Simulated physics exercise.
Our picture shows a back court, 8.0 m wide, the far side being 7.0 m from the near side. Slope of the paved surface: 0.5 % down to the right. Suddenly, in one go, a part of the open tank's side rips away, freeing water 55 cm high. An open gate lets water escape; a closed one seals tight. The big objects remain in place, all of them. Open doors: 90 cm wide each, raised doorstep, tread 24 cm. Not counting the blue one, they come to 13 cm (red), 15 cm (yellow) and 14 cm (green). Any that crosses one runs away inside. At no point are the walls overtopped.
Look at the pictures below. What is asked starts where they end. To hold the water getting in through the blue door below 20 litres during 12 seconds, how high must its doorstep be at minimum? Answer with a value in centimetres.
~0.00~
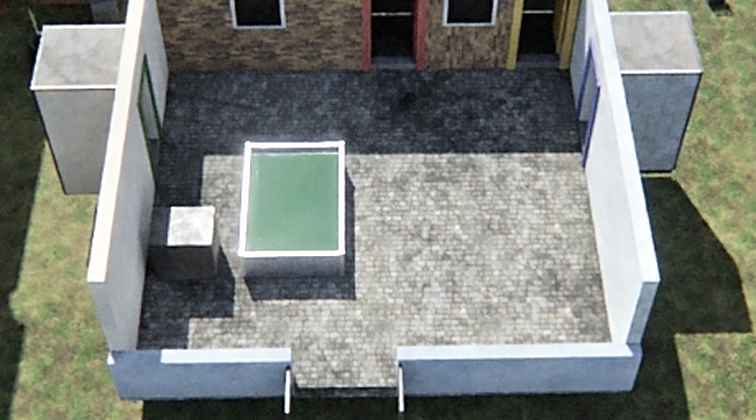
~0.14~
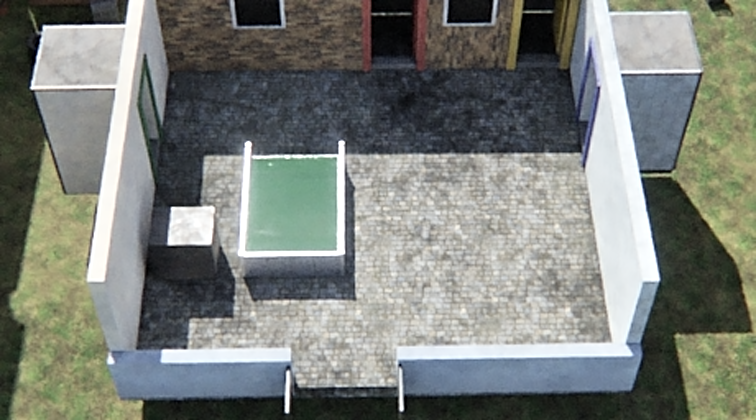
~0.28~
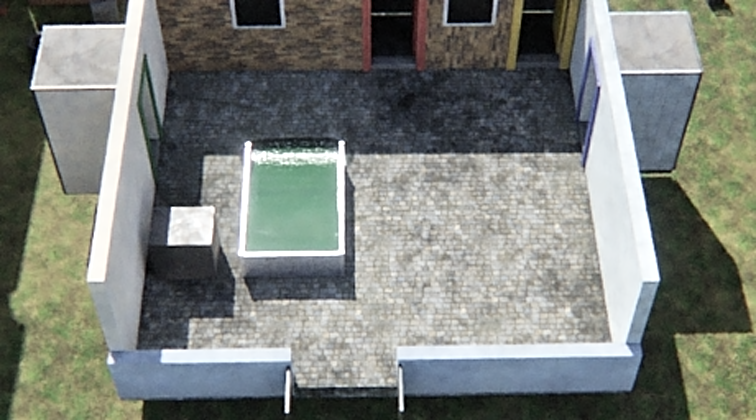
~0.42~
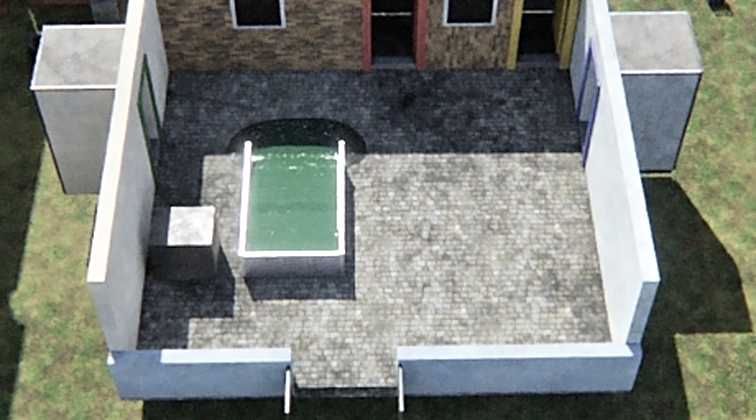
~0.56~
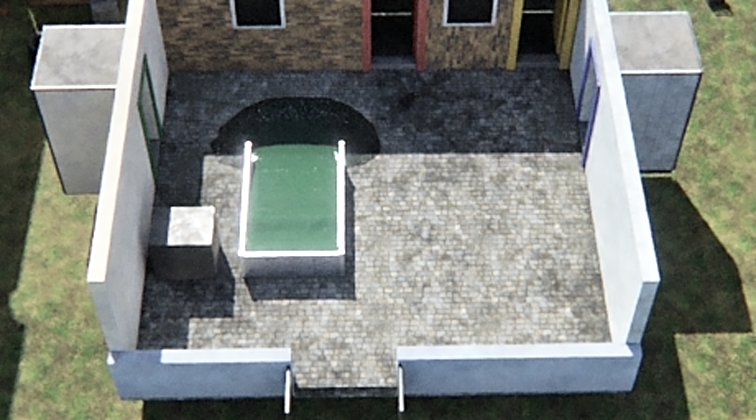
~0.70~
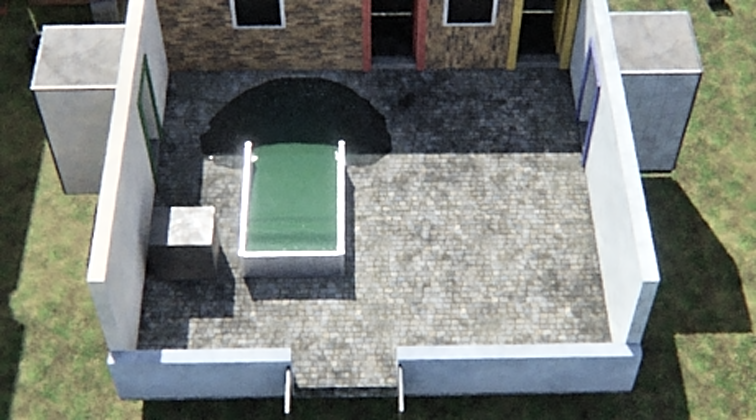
8 cm.
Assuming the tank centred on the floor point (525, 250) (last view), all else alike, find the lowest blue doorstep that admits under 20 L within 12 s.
Then roughly 11.5 cm.
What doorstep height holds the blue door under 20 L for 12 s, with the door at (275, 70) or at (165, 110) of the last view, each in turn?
About 23 and 13.5 cm.
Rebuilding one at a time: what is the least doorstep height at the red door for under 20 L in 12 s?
At the red door you'd want roughly 12.0 cm.
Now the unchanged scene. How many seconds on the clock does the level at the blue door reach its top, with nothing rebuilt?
Peak time: Around 5.0 s.
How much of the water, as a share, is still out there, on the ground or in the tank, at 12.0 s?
I'd put it at about 98 per cent.
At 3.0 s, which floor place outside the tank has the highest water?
Near (169, 76).
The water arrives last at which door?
Door: Blue.
After 1.4 s water covers 15 % of the floor, deepest (31 cm) near (296, 75); it has not reached the blue door.
After 3.0 s water covers 25 % of the floor, deepest (30 cm) near (169, 76); it has not reached the blue door.
After 12.0 s water covers 90 % of the floor, deepest (8 cm) near (607, 333); 6 cm at the blue door, 11 litres in over its 9 cm doorstep.
At the blue door as built, the water arrived by 3.8 s and peaked near 12 cm at 4.8 s.
Run again over the same 12 s with other heights there, 35 litres in over 6.5 cm, 11 litres over 9 cm. The limit of 20 litres is kept from about 8 cm up.
